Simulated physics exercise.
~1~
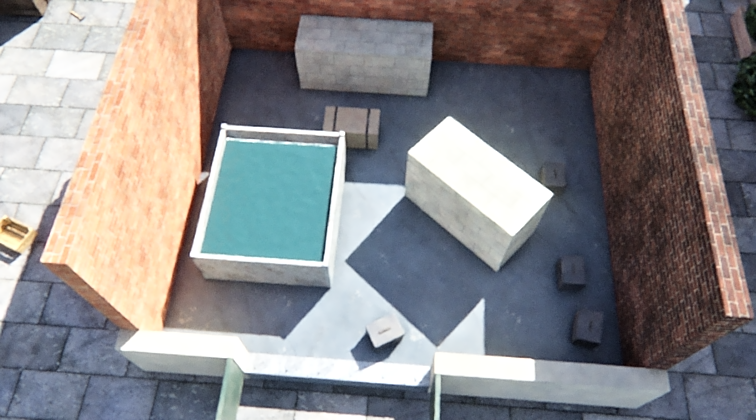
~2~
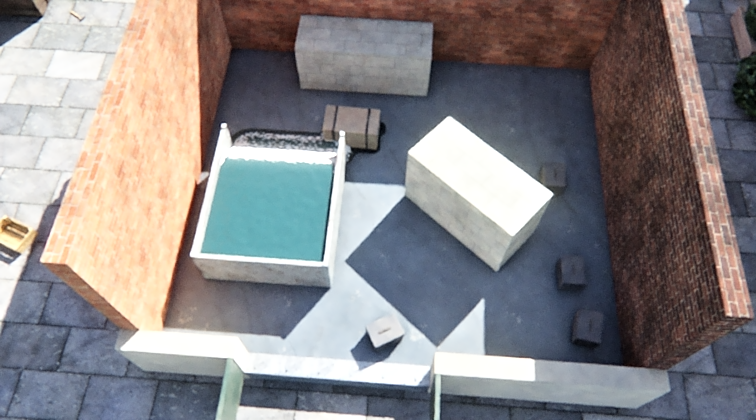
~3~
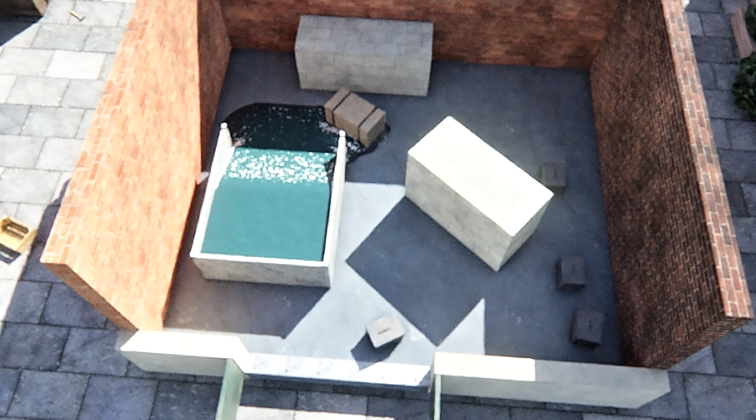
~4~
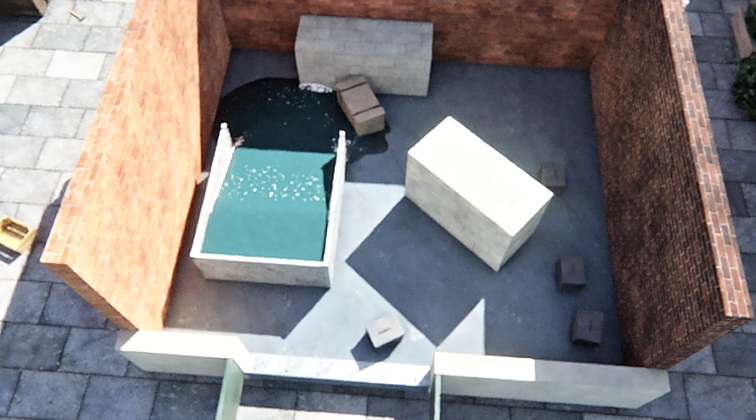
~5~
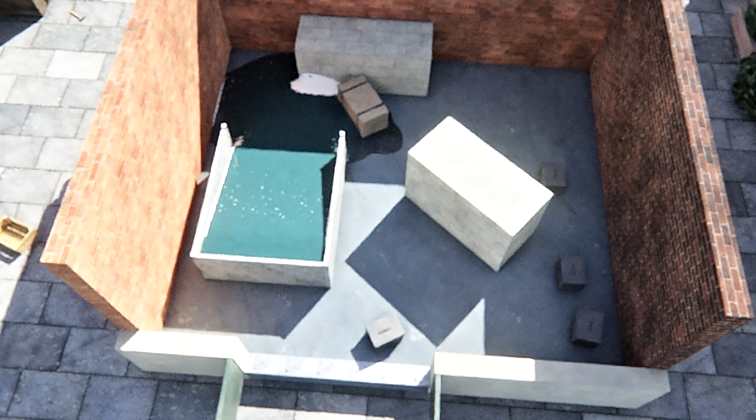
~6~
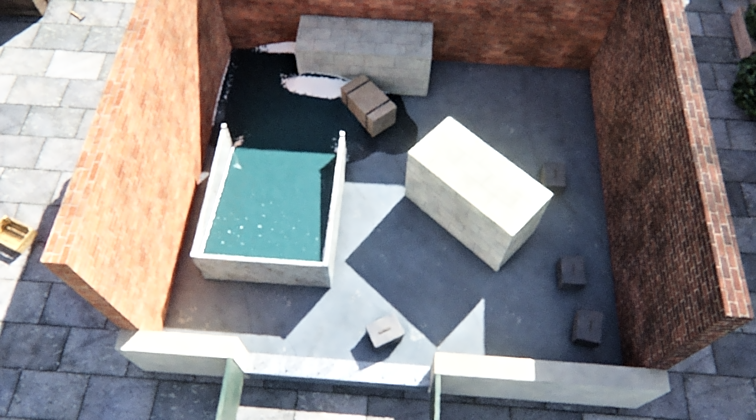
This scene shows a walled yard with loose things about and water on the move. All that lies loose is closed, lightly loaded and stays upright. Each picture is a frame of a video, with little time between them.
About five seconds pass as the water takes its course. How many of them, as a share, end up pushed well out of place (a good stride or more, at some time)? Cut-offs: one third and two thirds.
Between one third and two thirds.
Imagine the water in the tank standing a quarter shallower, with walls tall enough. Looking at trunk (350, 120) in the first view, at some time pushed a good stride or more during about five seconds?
Note - that object: Displaced that much.
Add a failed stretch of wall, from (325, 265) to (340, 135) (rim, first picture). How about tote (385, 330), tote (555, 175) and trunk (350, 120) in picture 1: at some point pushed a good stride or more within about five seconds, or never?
Taking them in order, covered the distance, covered the distance, short of it.
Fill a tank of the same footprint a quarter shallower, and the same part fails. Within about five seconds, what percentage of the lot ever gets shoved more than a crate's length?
I'd put it near 20 percent.
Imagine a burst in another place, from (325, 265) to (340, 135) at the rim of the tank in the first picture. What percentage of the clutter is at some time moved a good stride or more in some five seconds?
I make it 80 per cent.
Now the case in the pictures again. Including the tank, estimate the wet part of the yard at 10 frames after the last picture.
By my count it's near 45 in a hundred.
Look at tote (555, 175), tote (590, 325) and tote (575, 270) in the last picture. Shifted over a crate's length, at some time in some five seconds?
Entry one gets that far, entry two never gets that far, entry three never gets that far.
A moment on, 1 of 5 are well off their spots; 0 afloat.
Next, 1 of 5 are well off their spots; 0 afloat.
Later, 2 of 5 are well off their spots; 2 afloat.
In the end, 2 of 5 are well off their spots, and 2 have been at some point; 1 afloat.
